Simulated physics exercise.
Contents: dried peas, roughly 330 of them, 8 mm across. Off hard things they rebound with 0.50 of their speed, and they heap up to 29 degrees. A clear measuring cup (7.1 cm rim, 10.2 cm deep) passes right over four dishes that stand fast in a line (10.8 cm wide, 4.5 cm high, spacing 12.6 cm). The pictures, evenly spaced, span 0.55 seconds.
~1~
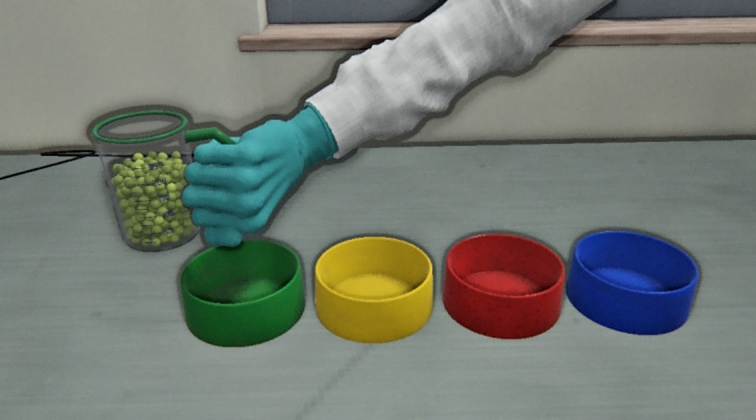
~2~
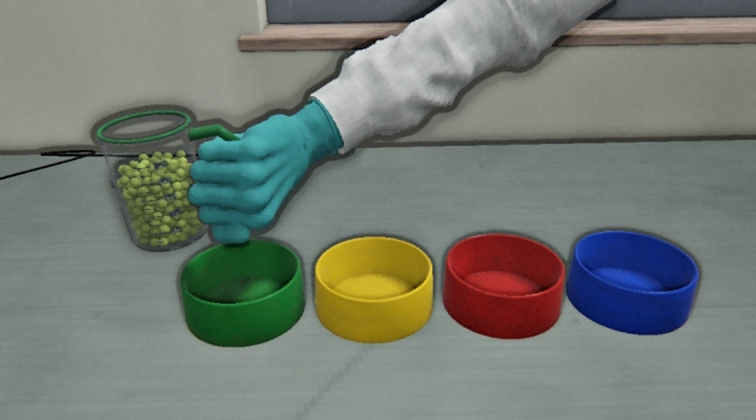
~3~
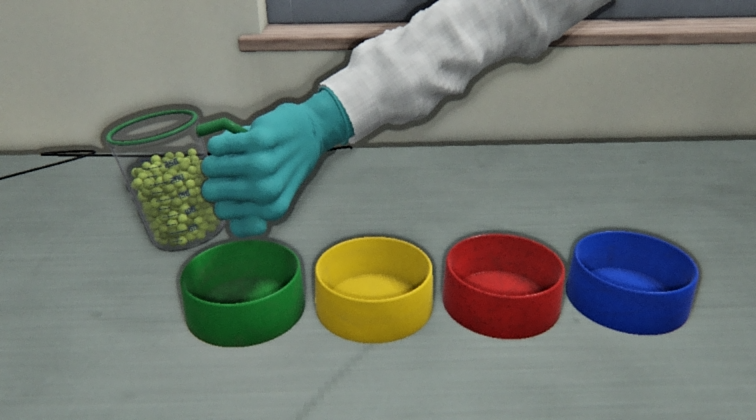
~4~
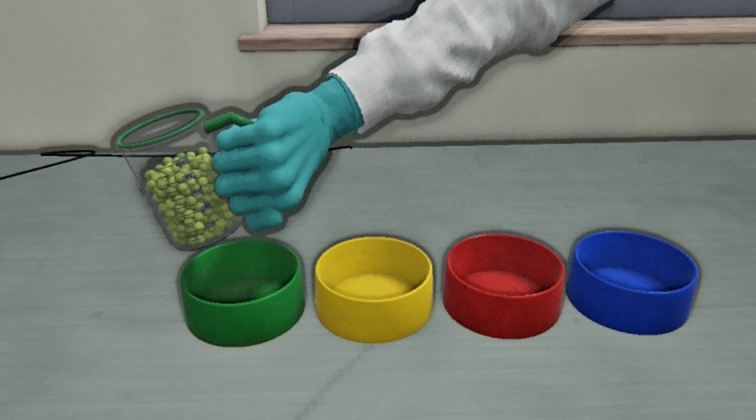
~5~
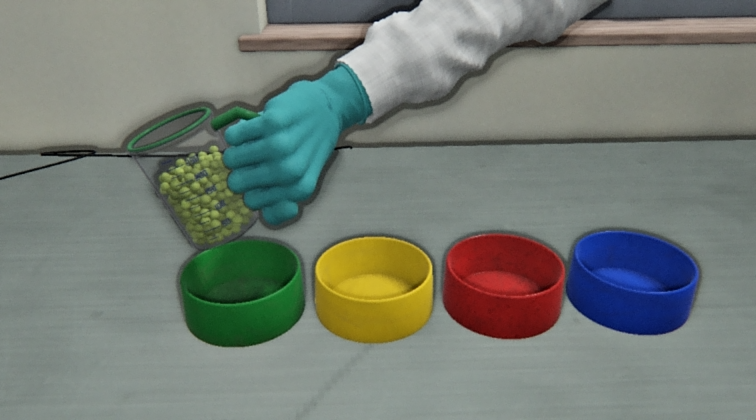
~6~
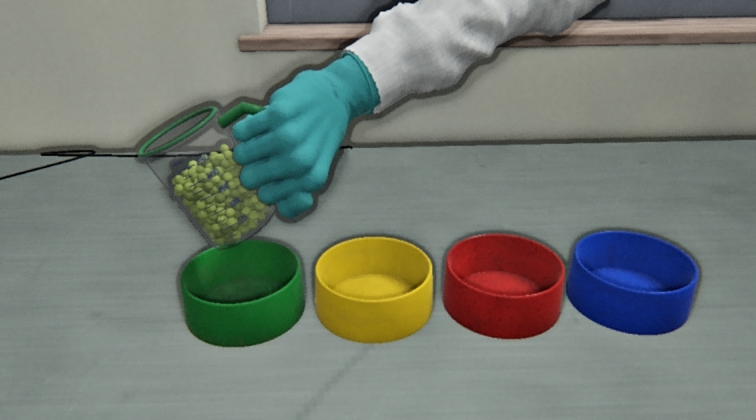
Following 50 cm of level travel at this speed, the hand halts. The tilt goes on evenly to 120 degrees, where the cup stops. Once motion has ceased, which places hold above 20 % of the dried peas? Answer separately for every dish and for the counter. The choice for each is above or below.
My prediction: Red: Is left with at most a fifth; blue: Is left with at most a fifth; green: Is left with at most a fifth; yellow: Is left with more than a fifth; counter: Is left with at most a fifth.
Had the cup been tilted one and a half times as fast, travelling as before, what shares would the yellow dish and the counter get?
The yellow dish would get 0 and the counter 30.
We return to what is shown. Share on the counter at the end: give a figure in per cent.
Roughly 5 percent.
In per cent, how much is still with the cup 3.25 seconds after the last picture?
Close to 0 in a hundred.
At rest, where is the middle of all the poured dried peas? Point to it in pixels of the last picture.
(368, 291) or so.
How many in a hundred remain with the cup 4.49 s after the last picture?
Estimate: Some 0 %.
Then, 1.95 s after the last picture, tilt 120 degrees; cup holds 10 %, yellow 80 %.
Then, 3.25 s after the last picture, tilt 120 degrees; cup holds 0 %, yellow 95 %.
Then, 4.49 s after the last picture, tilt 120 degrees; cup holds 0 %, yellow 95 %.
In the end, red 0 %, blue 0 %, green 0 %, yellow 95 %, counter 5 %.
